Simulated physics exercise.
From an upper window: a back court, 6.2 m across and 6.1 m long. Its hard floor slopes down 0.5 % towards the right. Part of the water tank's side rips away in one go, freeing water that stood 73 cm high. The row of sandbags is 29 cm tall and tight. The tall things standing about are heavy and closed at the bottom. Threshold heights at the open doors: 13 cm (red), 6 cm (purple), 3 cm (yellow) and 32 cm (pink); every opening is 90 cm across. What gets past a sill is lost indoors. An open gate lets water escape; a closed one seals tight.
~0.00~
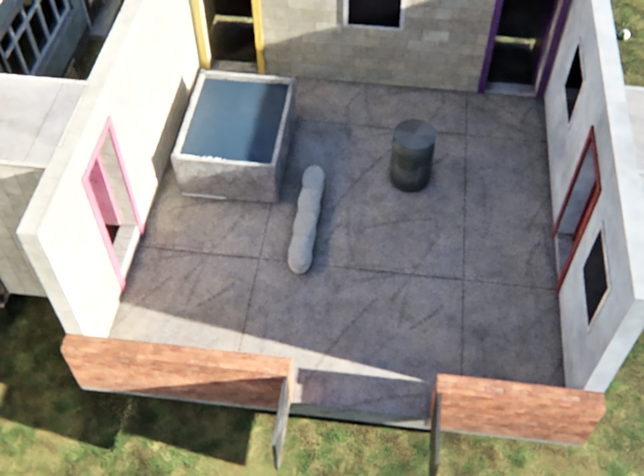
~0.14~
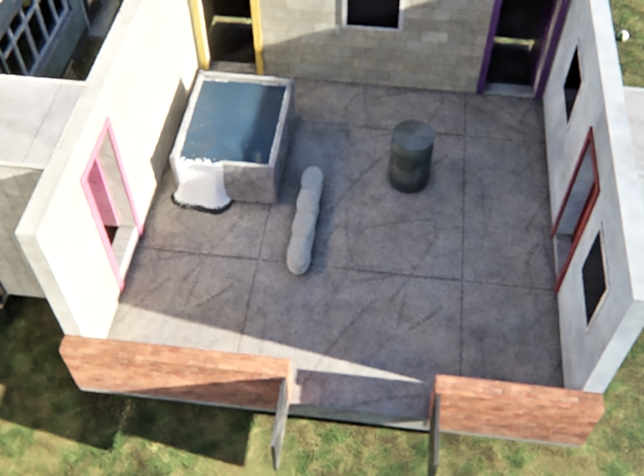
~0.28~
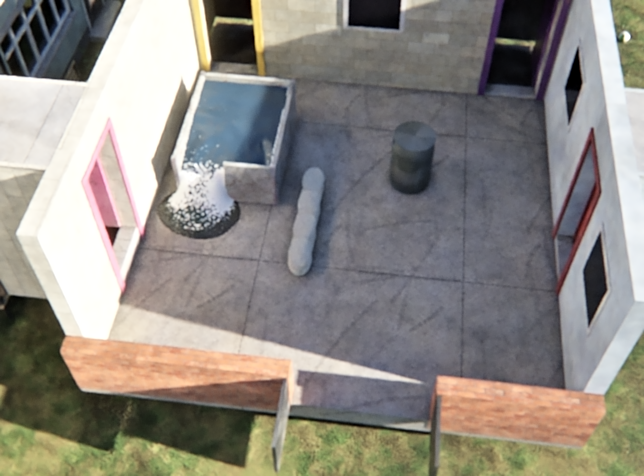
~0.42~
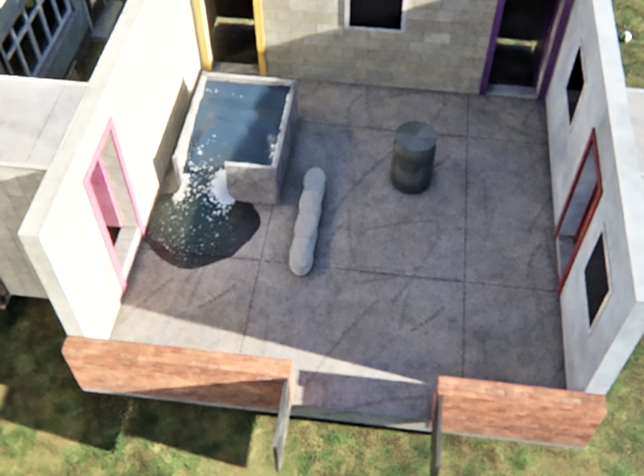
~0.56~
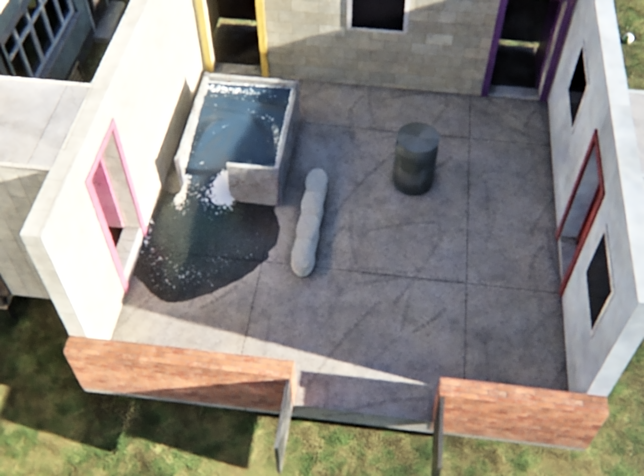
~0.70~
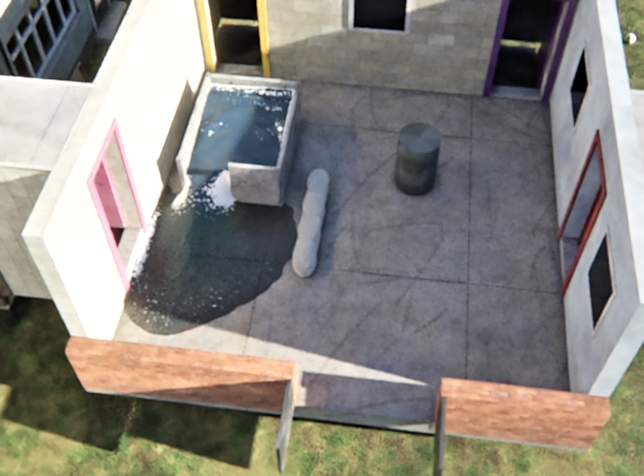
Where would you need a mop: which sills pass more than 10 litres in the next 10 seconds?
Door by door: At the red door it does not reach the limit; at the purple door it passes the limit; at the yellow door it does not reach the limit; at the pink door it stays under the limit.
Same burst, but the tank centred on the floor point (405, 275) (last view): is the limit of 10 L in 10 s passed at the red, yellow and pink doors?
Then: Red not over, yellow not over, pink below.
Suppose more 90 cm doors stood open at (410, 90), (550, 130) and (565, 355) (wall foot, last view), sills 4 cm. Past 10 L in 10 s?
In that order: Below, not over, over.
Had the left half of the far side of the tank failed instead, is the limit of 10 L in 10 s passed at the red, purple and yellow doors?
Against that limit: Red below, purple below, yellow over.
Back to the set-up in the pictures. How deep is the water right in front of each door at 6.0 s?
In cm: Red 11, purple 0, yellow 2, pink 12.
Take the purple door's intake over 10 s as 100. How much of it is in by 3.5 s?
About 0 per cent.
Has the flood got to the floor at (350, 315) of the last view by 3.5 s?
It is flooded.
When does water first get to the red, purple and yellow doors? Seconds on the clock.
Red 4.0 s, purple 7.0 s, yellow 4.0 s.
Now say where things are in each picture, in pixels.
In the first frame, the water tank at (237, 120) is whole and still, 73 cm deep.
In the second frame, the front is at (175, 195), 0.5 m from the gap at (203, 184); 0.2 m2 of floor is under water; 73 cm left at the back of the water tank.
In the third frame, water pours out at (205, 185) and has run 0.8 m, to (203, 235); typically 9 cm deep outside, 73 cm at the water tank's back.
In the fourth frame, water pours out at (206, 186) and has run 1.3 m, to (177, 261); typically 7 cm deep outside, 72 cm at the water tank's back.
In the fifth frame, the front is at (168, 296), 1.9 m from the gap at (208, 187); 2.8 m2 of floor is under water; 66 cm left at the back of the water tank.
In the sixth frame, the front is at (152, 327), 2.5 m from the gap at (210, 187); 4.0 m2 of floor is under water; 60 cm left at the back of the water tank.
After 1.4 s water covers 20 % of the floor and is deepest (42 cm) near (104, 365); red door not reached, purple door not reached, yellow door not reached, pink door 21 cm at the sill, 0 L in.
After 2.2 s water covers 25 % of the floor and is deepest (38 cm) near (134, 356); red door not reached, purple door not reached, yellow door not reached, pink door 17 cm at the sill, 0 L in.
After 3.5 s water covers 40 % of the floor and is deepest (24 cm) near (173, 314); red door not reached, purple door not reached, yellow door not reached, pink door 13 cm at the sill, 0 L in.
After 6.0 s water covers 60 % of the floor and is deepest (18 cm) near (565, 383); red door 11 cm at the sill, 0 L in, purple door not reached, yellow door 2 cm at the sill, 0 L in, pink door 12 cm at the sill, 0 L in.
After 10.0 s water covers 80 % of the floor and is deepest (12 cm) near (547, 107); red door 7 cm at the sill, 0 L in, purple door 11 cm at the sill, 40 L in, yellow door 1 cm at the sill, 0 L in, pink door 7 cm at the sill, 0 L in.
